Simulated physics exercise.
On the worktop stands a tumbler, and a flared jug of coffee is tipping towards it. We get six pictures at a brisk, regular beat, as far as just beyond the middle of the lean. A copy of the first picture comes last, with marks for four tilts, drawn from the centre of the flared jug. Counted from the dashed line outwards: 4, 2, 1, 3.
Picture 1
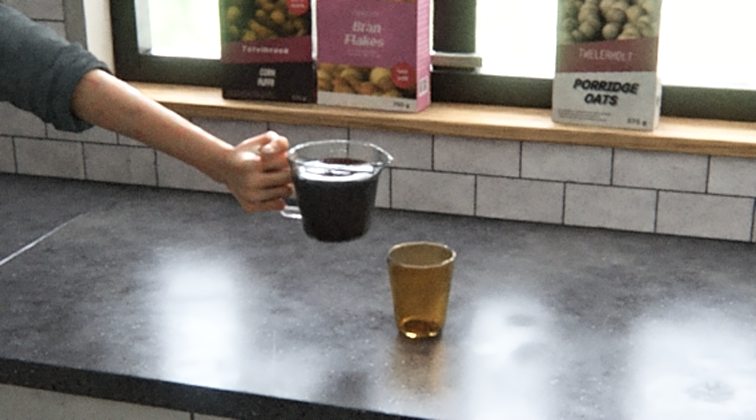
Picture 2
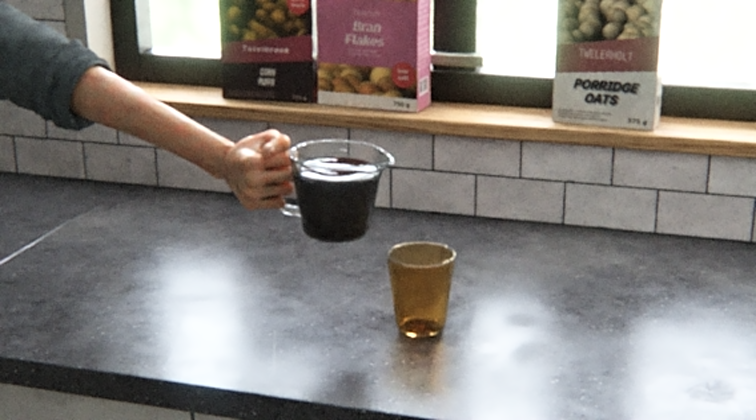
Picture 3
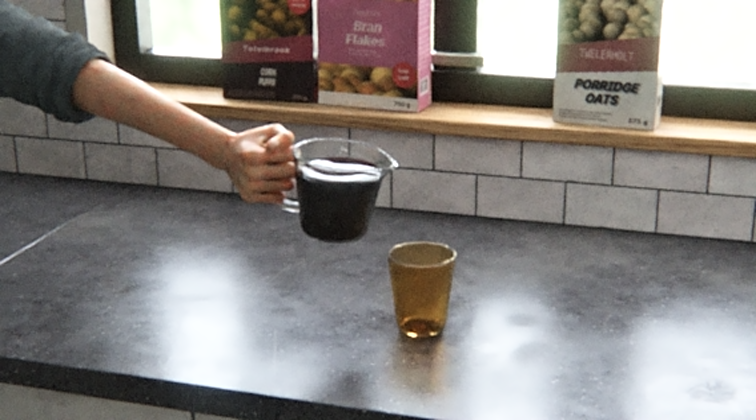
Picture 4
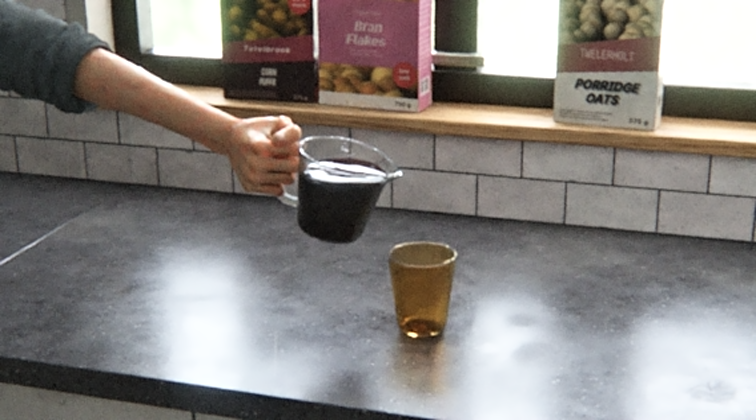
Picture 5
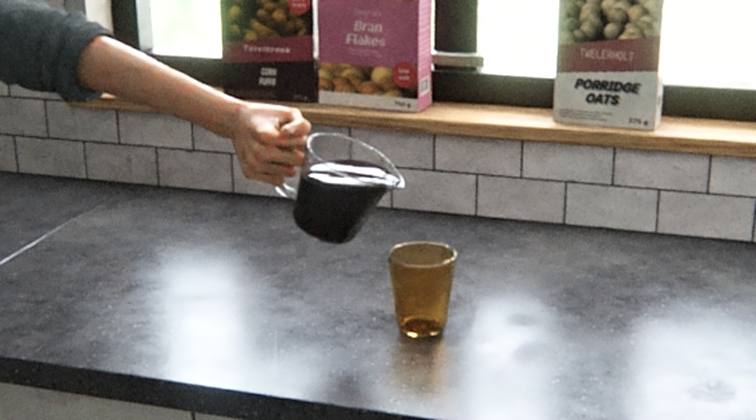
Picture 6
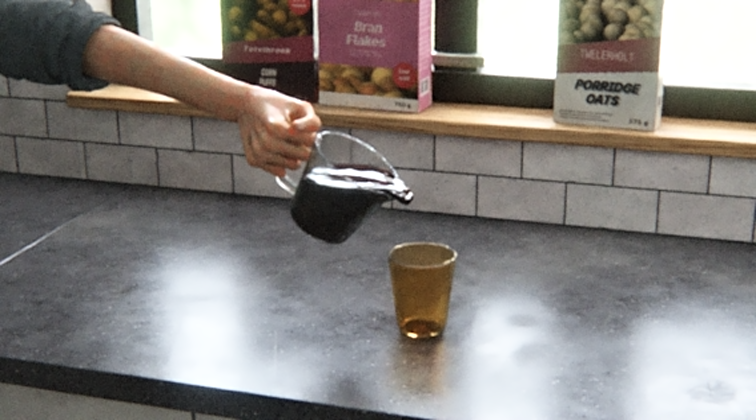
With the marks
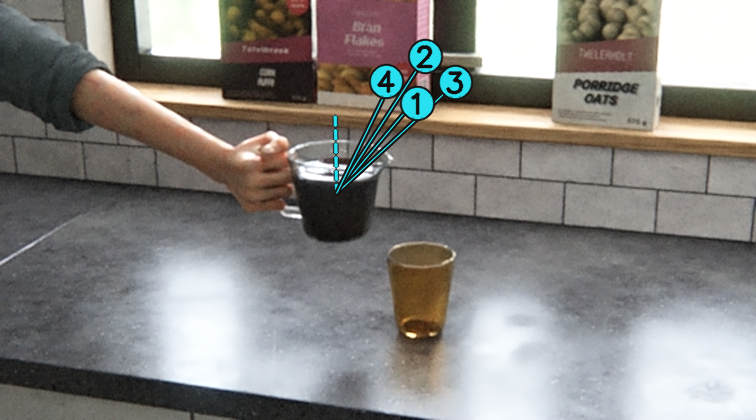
The clip shows a hand holding a clear jug of dark liquid above a worktop, near an amber tumbler, at first upright, then tilting it gradually to the right until the liquid reaches over the lip.
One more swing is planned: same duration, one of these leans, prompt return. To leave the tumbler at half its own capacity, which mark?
Line 3.
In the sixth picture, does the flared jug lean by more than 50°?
No, it does not.
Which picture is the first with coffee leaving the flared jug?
Picture 6.
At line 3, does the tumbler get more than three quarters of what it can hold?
No, less.
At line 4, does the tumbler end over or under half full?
Under.
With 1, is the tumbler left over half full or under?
Under.
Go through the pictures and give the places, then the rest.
Upright, lip at (390, 161); rim of the tumbler round (421, 254); nothing has left yet, in the first frame.
Upright, lip at (392, 162); nothing has left yet, in the second frame.
Tipped about 7°, lip at (395, 167); nothing has left yet, in the third frame.
Tipped about 14°, lip at (399, 175); nothing has left yet, in the fourth frame.
Tipped about 23°, lip at (402, 186); nothing has left yet, in the fifth frame.
Tipped about 33°, lip at (403, 197); coffee is over the lip, down to (403, 197), in the sixth frame.
In cyan, 1 at (403, 114); 2 at (416, 71); 3 at (443, 94); 4 at (382, 99).
Choosing 1, the tumbler ends with about 34 % of what it can hold.
Choosing 2, the tumbler ends with about 21 % of what it can hold.
Choosing 3, the tumbler ends with about 47 % of what it can hold.
Choosing 4, the tumbler ends with about 10 % of what it can hold.
